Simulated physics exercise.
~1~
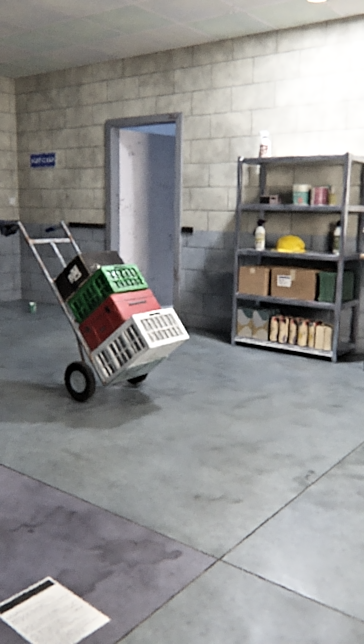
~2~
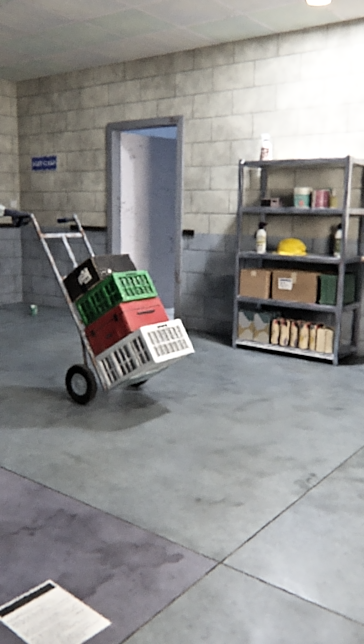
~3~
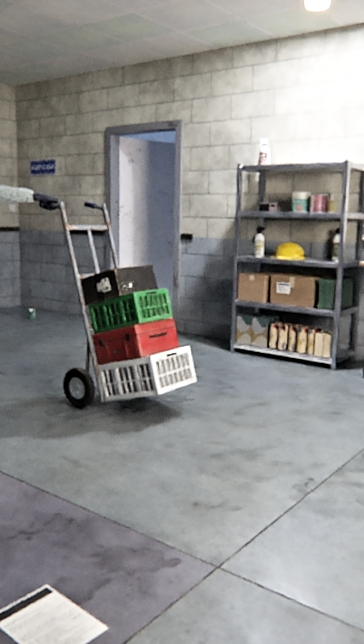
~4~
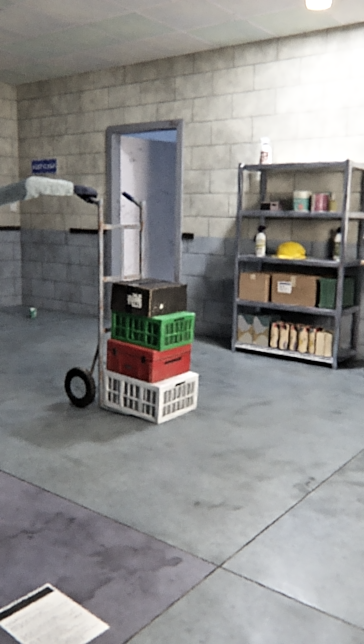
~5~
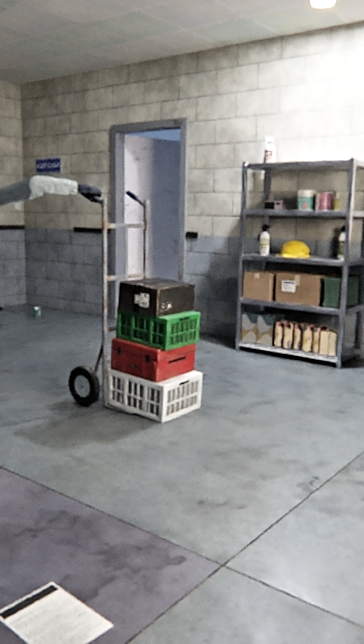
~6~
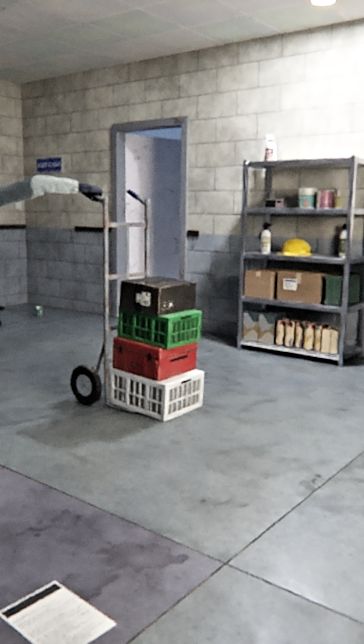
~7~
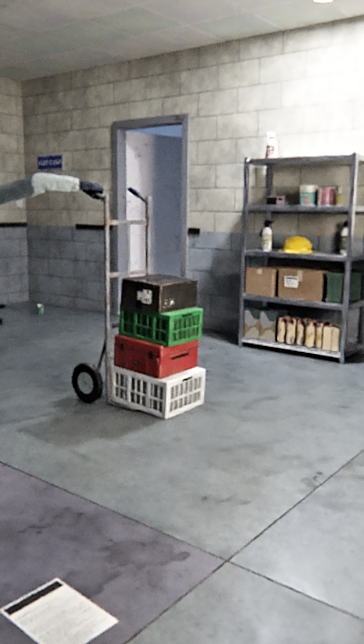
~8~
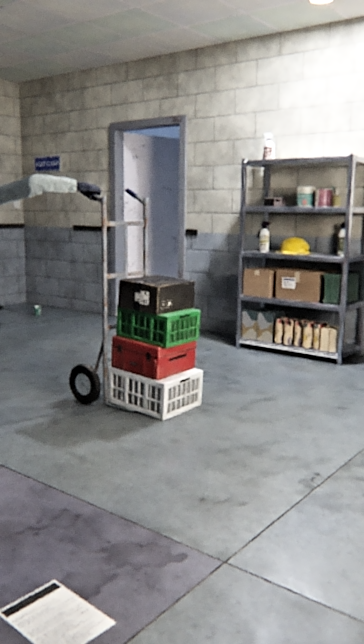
In a storage room with metal shelves, a sleeved arm swung a leaning sack truck upright, carrying a loose stack of a white crate, a red toolbox, a green crate and a black box, and the whole pile stayed stacked as the truck stood still.
